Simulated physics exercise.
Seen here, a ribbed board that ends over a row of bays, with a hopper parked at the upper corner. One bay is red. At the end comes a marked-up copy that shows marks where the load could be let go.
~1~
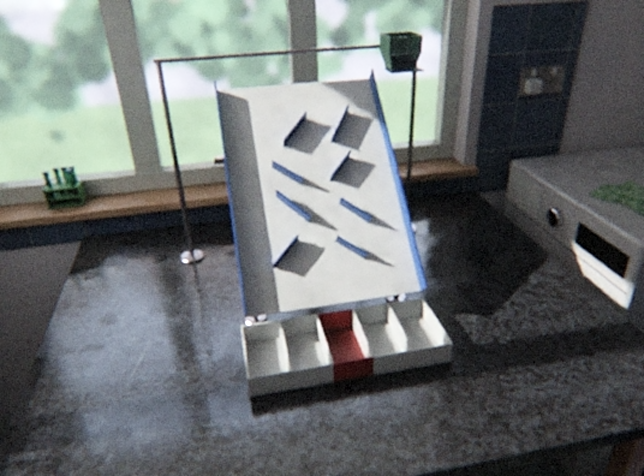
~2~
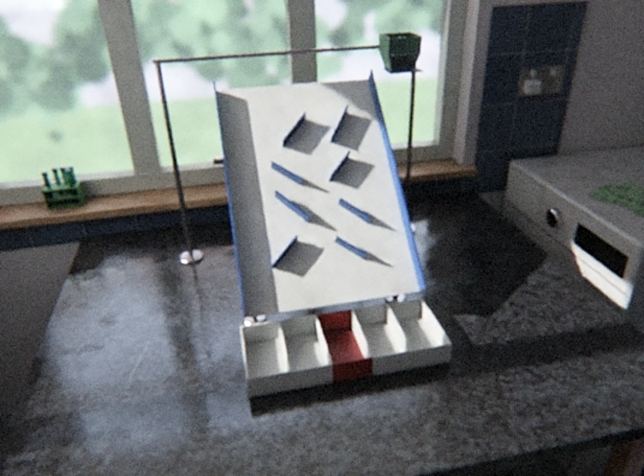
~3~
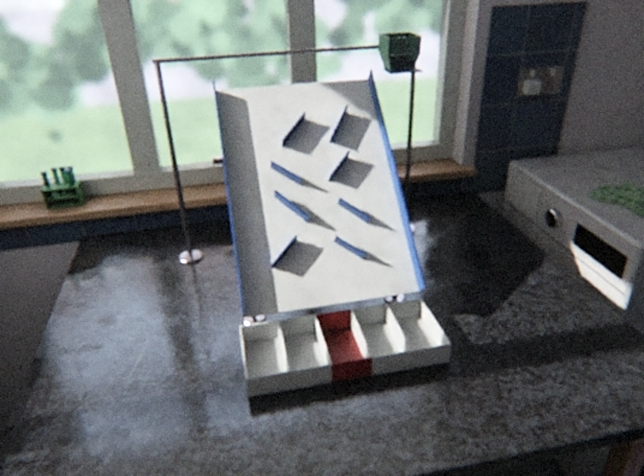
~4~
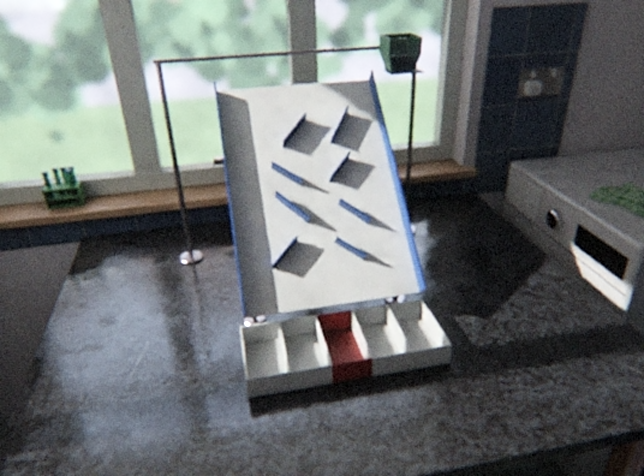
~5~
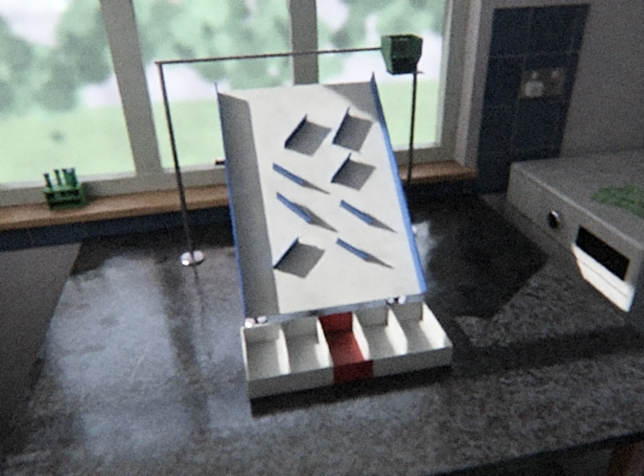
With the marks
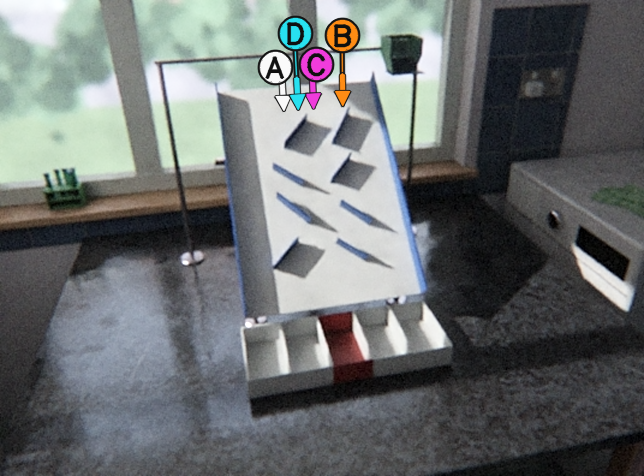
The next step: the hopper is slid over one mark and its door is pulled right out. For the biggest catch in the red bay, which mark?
Mark C does it best.
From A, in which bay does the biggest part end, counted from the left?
It is the first one.
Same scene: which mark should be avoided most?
Mark A.
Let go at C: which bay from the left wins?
The third from the left.
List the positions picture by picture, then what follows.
Hopper at (399, 63), black beans, door shut, in the first frame.
Ribs (283, 141) to (306, 112), (332, 136) to (348, 105), (272, 161) to (302, 179), in the second frame.
Ribs (331, 175) to (349, 151), (275, 191) to (309, 217), (340, 198) to (370, 218), in the third frame.
Ribs (273, 265) to (297, 236), (337, 237) to (366, 255), in the fourth frame.
Red bay at (353, 370), number 3 of 5 from the left, in the fifth frame.
On the marked copy, mark A meets the board at (283, 105); mark B meets the board at (342, 100); mark C meets the board at (313, 103); mark D meets the board at (297, 104).
If A is chosen, about a quarter in the red bay, about two thirds in other bays, a small part held on the board.
If B is chosen, about half in the red bay, about a third in other bays, a stray few held on the board, a small part outside the box.
If C is chosen, about two thirds in the red bay, about a third in other bays, a stray few held on the board.
If D is chosen, about half in the red bay, about a third in other bays, a small part held on the board.
